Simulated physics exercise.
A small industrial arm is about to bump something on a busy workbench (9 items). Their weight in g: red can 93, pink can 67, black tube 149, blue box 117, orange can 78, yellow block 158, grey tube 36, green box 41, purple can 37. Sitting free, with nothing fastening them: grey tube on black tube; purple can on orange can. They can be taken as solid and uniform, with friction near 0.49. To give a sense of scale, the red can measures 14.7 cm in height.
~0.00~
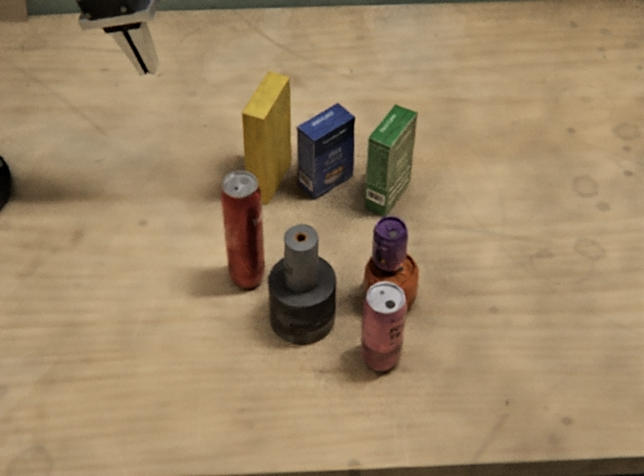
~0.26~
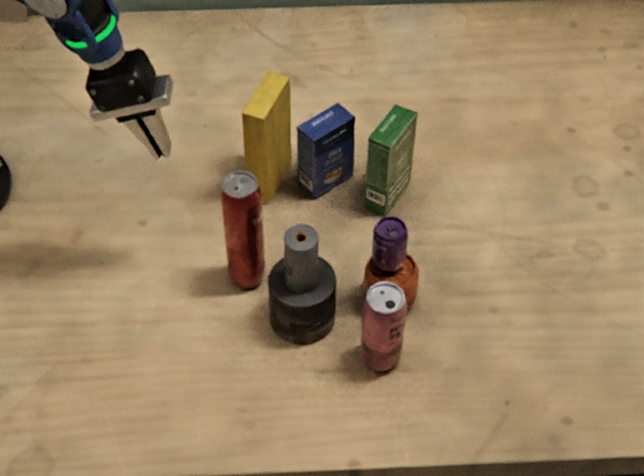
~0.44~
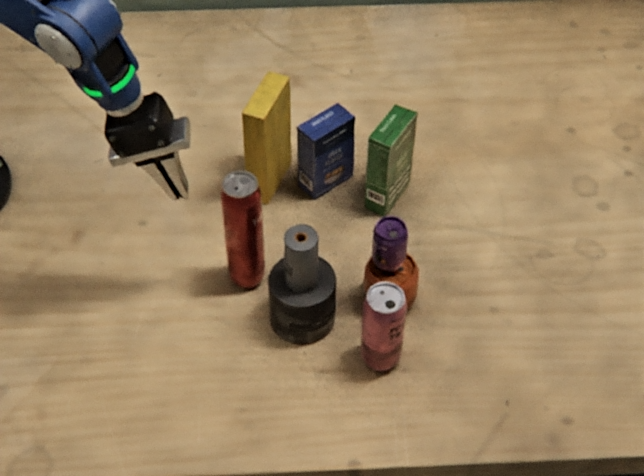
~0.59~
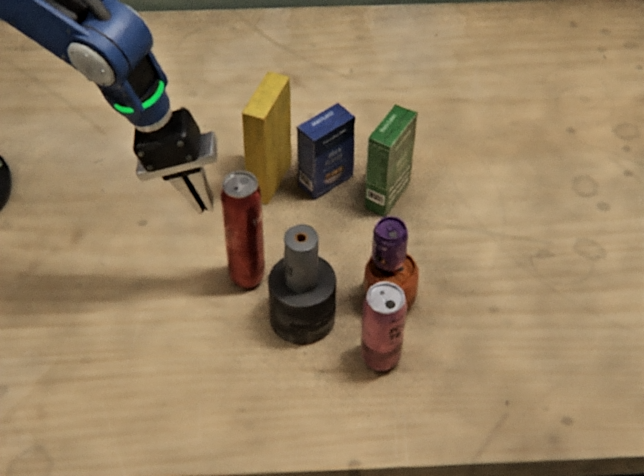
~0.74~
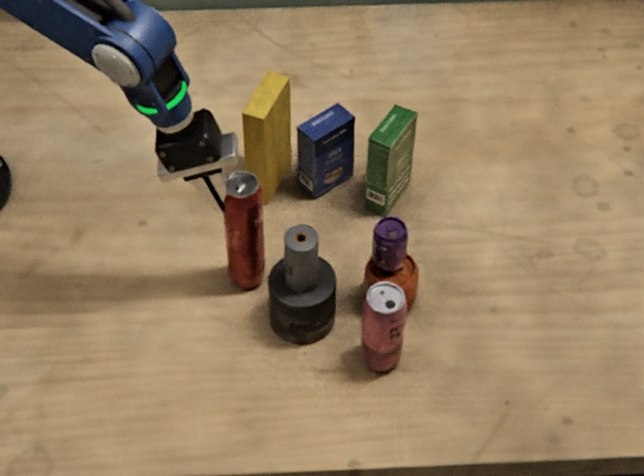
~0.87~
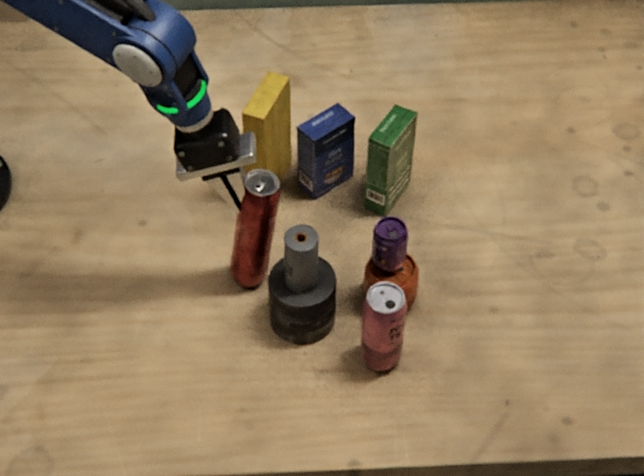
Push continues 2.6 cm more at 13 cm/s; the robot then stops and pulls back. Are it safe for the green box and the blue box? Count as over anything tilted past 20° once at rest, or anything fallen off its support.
Green box: Not toppled; blue box: Not toppled.
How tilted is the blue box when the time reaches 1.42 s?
Tilt: Around 0°.
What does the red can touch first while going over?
First thing hit: The orange can.
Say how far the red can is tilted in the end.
Roughly 90 degrees from upright.
Around 1.12 s, off upright red can 26°.
Around 1.42 s, orange can and red can touch at 1.30 s; off upright red can 90°, purple can 7°.
Around 1.87 s, green box and red can touch at 1.49 s; off upright red can 90°.
At rest, past 20° or fallen, red can. Standing, yellow block, black tube, pink can, orange can, blue box, green box, purple can and grey tube.
